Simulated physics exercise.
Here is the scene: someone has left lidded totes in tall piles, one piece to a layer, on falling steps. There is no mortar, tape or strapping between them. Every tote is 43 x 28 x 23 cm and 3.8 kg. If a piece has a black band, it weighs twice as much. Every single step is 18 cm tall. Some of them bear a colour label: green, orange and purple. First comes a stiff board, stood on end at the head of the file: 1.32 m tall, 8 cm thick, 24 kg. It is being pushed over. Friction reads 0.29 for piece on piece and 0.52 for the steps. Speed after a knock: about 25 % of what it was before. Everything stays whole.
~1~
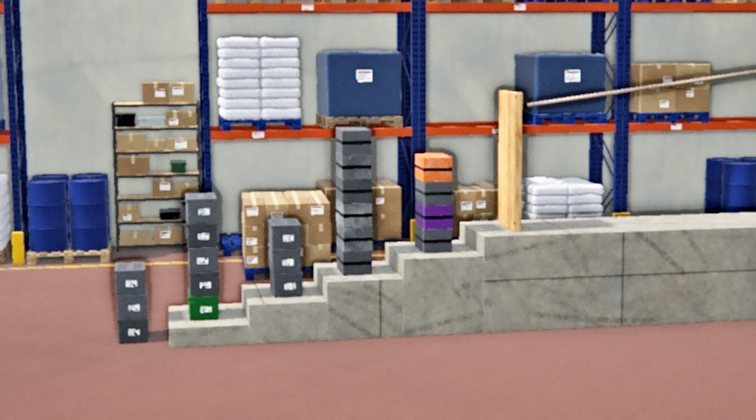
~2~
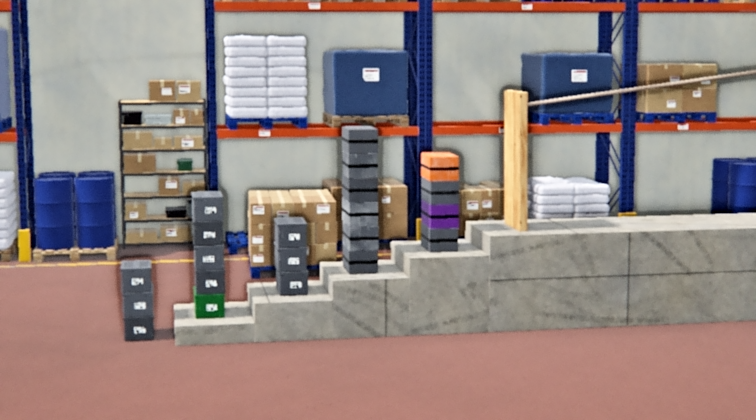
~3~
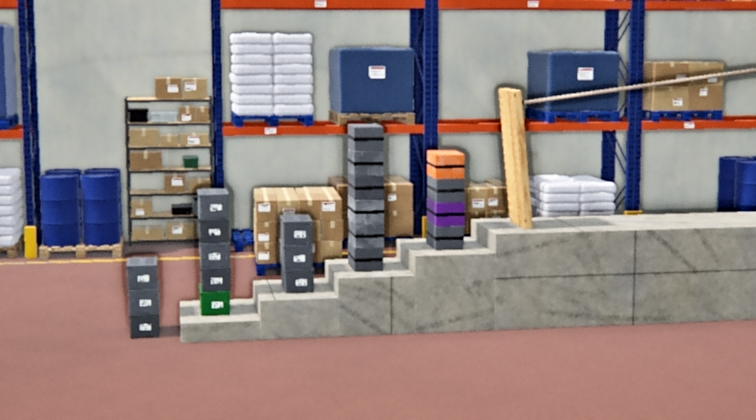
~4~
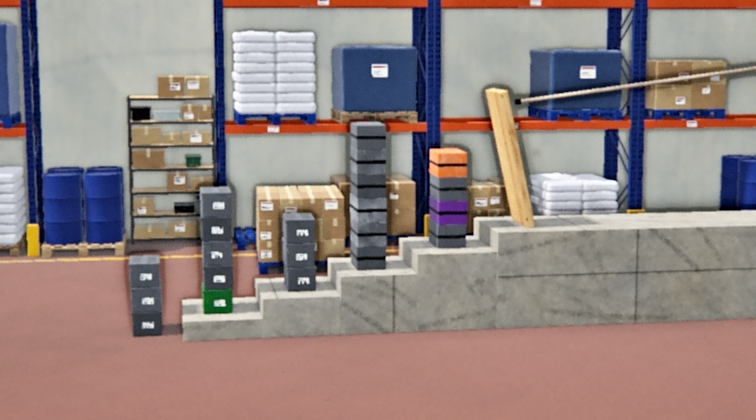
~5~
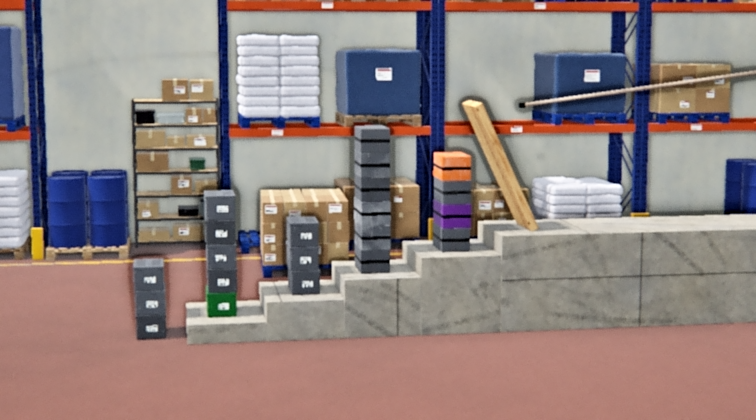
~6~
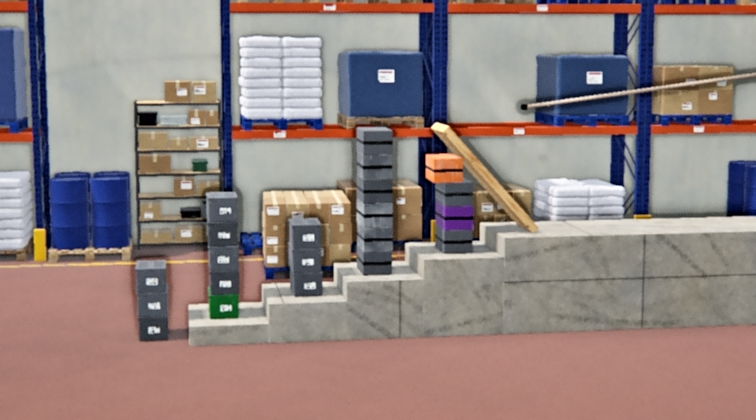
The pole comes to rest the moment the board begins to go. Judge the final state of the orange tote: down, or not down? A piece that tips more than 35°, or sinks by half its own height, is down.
Down.
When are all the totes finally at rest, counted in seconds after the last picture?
At about 1.0 s.
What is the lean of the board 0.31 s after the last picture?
Angle from upright: Approx. 55°.
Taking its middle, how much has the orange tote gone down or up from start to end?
About 70 cm lower.
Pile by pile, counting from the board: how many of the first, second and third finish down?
The first pile gives 1, the second 0 and the third 0.
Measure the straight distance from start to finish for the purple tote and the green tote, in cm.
Estimate: Purple near 0 cm, green near 0 cm.
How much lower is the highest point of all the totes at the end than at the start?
I make it close to 0 cm.
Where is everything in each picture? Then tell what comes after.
In the first picture (places mark the middle of the side facing us), pole end (525, 106) 7 cm short, board 0° from upright; orange tote (438, 170); green tote (204, 309); purple tote (439, 217); the rest undisturbed.
The second picture shows pole end 11 mm in, board 1° from upright; orange tote (444, 169).
The third picture shows pole end 9 cm in, board 6° from upright; orange tote (450, 167); the rest undisturbed.
The fourth picture shows pole end (519, 102) 14 cm in, stopped, board 13° from upright; orange tote (452, 165); the rest undisturbed.
The fifth picture shows pole end (523, 105) 14 cm in, stopped, board 25° from upright; orange tote (456, 169); the rest undisturbed.
The sixth picture shows pole end (526, 107) 14 cm in, stopped, board 42° from upright; orange tote (448, 171) shifted 10 cm; purple tote (459, 218); green tote (224, 307); one has shifted.
Then, 0.13 s after the last picture, board 49° from upright; none of the 21 totes down, 2 disturbed; orange tote leaning 10°.
Then, 0.31 s after the last picture, board 54° from upright; 1 of the 21 totes down; orange tote leaning 59°, 24 cm lower.
Then, 0.57 s after the last picture, board 56° from upright; 1 of the 21 totes down; orange tote leaning 24°, 58 cm lower.
At rest, board 56° from upright; 1 of the 21 totes down; orange tote leaning 17°, 71 cm lower; purple tote unmoved; green tote unmoved. As the last picture would show them, middles, orange tote near (407, 246), purple tote near (453, 215).
